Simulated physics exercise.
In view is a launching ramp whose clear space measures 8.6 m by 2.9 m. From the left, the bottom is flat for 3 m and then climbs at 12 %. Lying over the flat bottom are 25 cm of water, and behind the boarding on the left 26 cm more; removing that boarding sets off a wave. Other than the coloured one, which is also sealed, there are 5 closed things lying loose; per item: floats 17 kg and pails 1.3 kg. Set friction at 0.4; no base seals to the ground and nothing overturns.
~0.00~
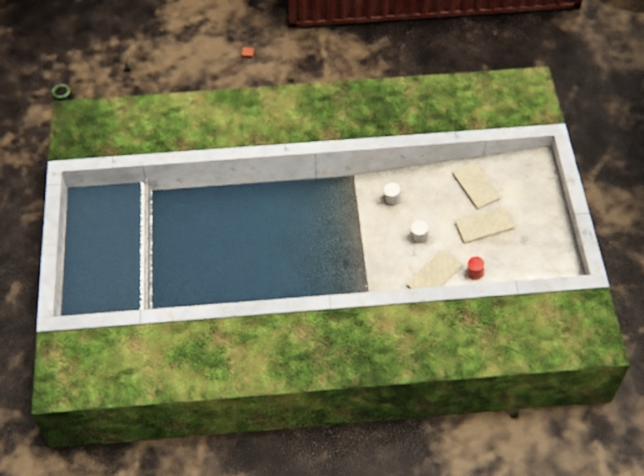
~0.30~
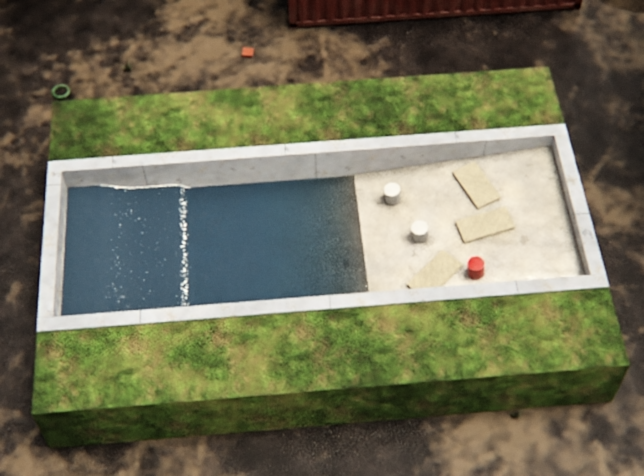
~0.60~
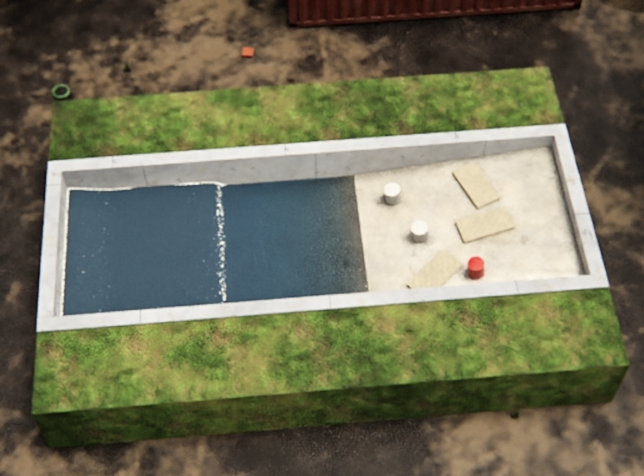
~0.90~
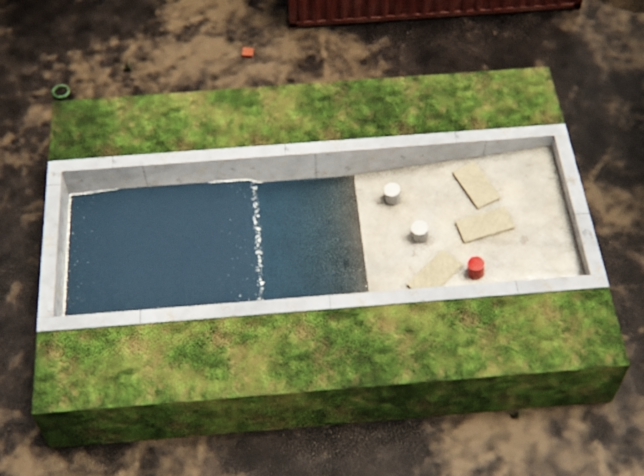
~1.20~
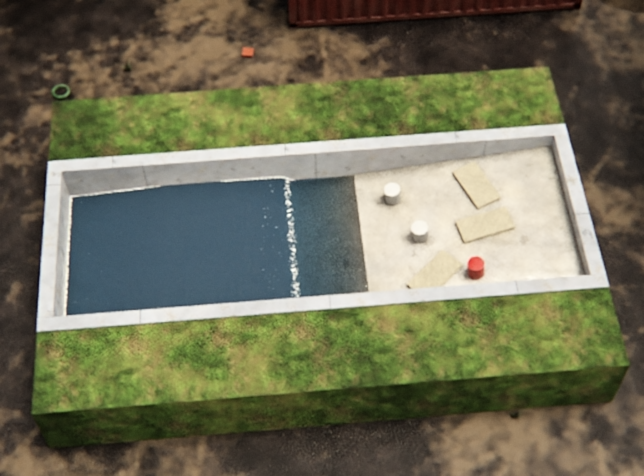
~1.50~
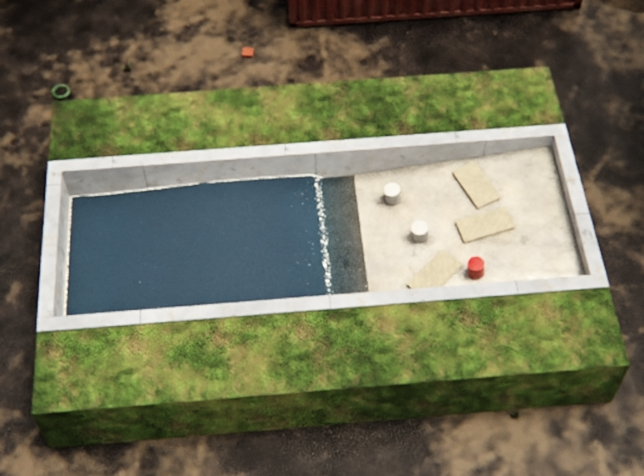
A long, pale-walled launching ramp set between two grassy banks on dark, patchy ground is seen from above at an angle, with blue water filling its left part. On the bare, sandy right part lie three flat tan floats, two white pails and one red pail. A line of white foam starts near the left end and sweeps rightward across the water, while the loose things and the camera stay still.
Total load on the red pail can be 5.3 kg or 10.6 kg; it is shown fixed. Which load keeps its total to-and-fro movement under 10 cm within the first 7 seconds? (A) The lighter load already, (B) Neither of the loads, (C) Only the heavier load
A, the lighter load already.
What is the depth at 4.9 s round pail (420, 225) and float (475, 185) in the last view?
First about 7 cm, second about 3 cm.
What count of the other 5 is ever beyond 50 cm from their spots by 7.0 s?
The count comes to 3.
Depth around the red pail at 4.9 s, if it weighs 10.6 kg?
Close to 3 cm deep.
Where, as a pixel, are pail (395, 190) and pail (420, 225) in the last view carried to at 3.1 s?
About (457, 181) for the first and (453, 221) for the second.
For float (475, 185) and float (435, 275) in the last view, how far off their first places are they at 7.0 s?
20 cm, 250 cm.
After 2.1 s the red pail would be 0 cm from its start with 5.3 kg and 0 cm from its start with 10.6 kg; 0 cm of water round it then.
After 3.1 s the red pail would be 0 cm from its start with 5.3 kg and 0 cm from its start with 10.6 kg; 0 cm of water round it then.
After 4.9 s the red pail would be 0 cm from its start with 5.3 kg and 0 cm from its start with 10.6 kg; 3 cm of water round it then.
After 7.0 s the red pail would be 0 cm from its start with 5.3 kg and 0 cm from its start with 10.6 kg; 1 cm of water round it then.
